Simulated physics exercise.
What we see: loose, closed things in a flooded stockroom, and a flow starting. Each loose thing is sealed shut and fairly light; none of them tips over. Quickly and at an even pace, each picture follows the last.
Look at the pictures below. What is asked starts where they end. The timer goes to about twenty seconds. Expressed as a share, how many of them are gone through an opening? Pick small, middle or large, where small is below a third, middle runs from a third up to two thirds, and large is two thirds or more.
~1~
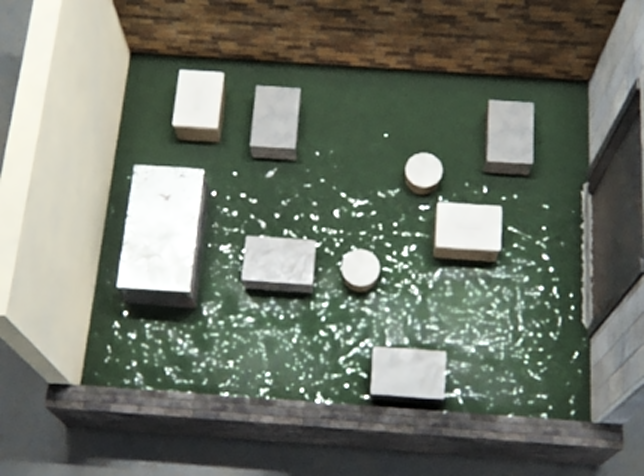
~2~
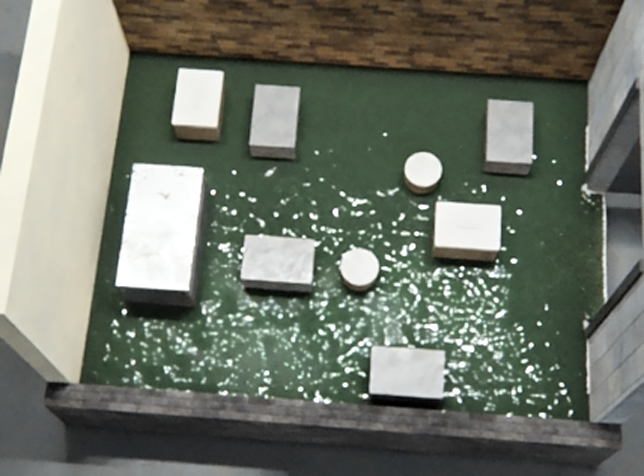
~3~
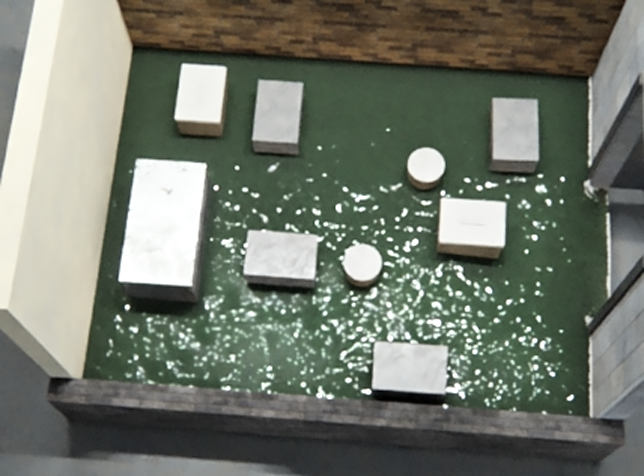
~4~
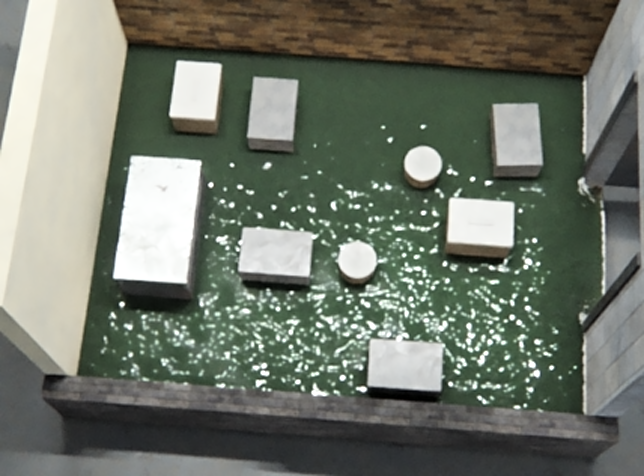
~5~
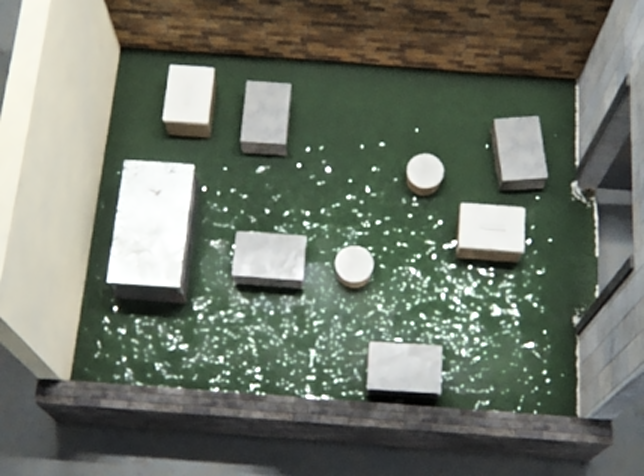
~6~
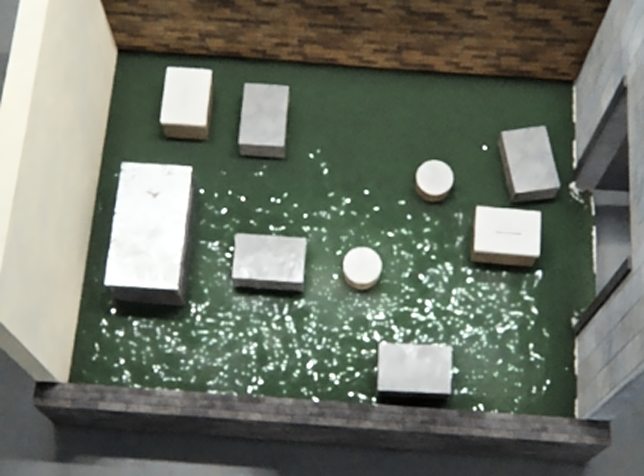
Large.
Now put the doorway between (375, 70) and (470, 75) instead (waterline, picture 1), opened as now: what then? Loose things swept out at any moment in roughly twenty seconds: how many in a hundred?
That comes out at 90 in a hundred.
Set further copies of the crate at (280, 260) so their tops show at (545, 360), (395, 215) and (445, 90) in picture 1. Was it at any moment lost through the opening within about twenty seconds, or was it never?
Outcome for each, listed in order: Leaves, leaves, leaves.
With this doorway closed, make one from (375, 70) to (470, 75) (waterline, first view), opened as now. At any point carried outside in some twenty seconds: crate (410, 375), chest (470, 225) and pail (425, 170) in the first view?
Retained - lost - lost.
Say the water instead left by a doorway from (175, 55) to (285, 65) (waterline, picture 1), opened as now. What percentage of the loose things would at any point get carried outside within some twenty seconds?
Roughly 80 in a hundred.
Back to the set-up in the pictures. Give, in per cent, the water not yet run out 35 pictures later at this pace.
My answer is close to 42 percent.
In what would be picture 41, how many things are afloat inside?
2 in total.
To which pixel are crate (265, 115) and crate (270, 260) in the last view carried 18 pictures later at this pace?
I'd say close to (366, 139) and close to (385, 266).
A moment on, 2 of 8 are out; 6 afloat.
Next, 4 of 8 are out; 4 afloat.
Later, 6 of 8 are out; 2 afloat.
In the end, 7 of 8 are out; 0 afloat.
